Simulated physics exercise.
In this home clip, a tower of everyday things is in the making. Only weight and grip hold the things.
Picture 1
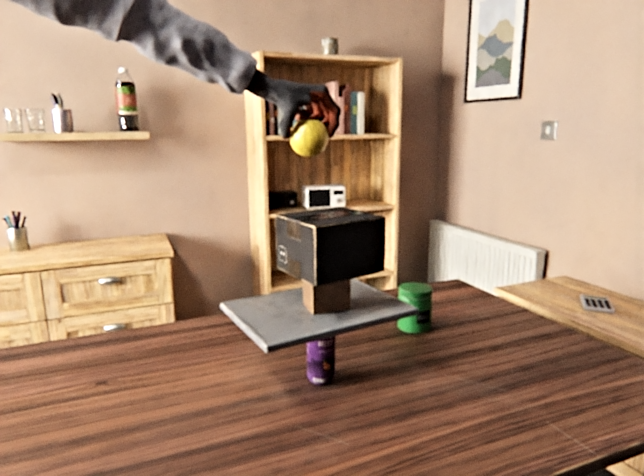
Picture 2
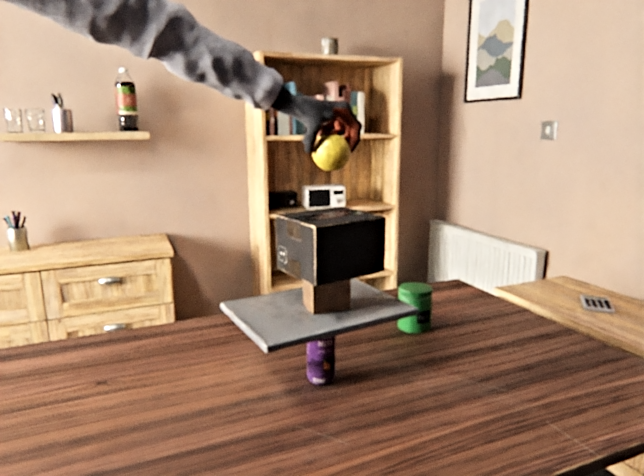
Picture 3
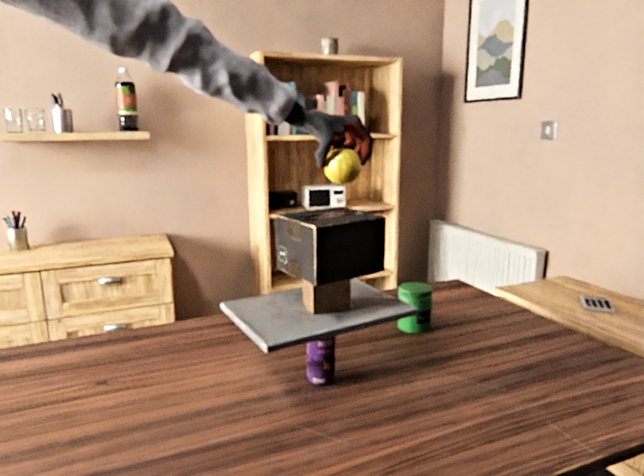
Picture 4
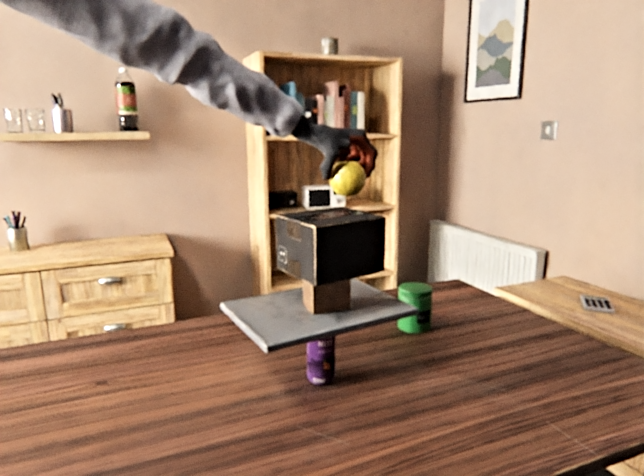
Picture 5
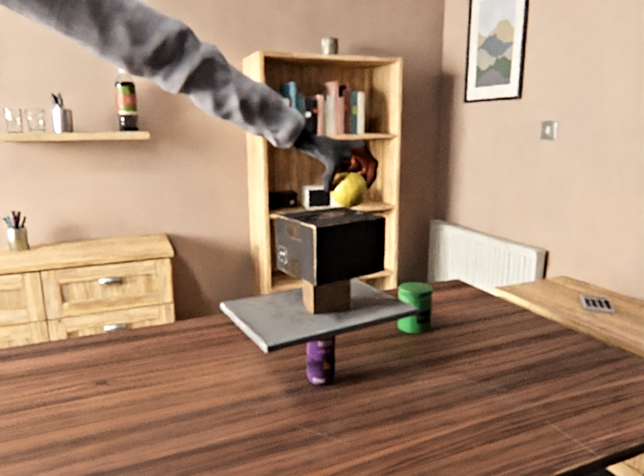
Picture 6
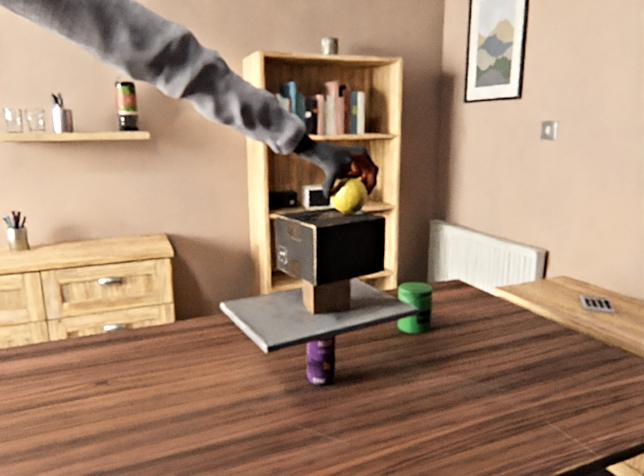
A gloved hand moves a yellow apple right and down onto the black box.
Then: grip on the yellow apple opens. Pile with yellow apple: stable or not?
Watch - nothing tips or drops.
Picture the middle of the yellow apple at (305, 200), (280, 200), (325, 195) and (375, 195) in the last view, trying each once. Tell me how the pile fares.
Try 1: Stable. Try 2: Falls over. Try 3: Stable. Try 4: Falls over.
Then, 0.40 s on from there, no change.
Then, 1.20 s on from there, yellow apple resting near (350, 196).
In the end, all 6 unmoved. At the end, from the last picture's camera, yellow apple near (350, 196). The pile keeps its balance.
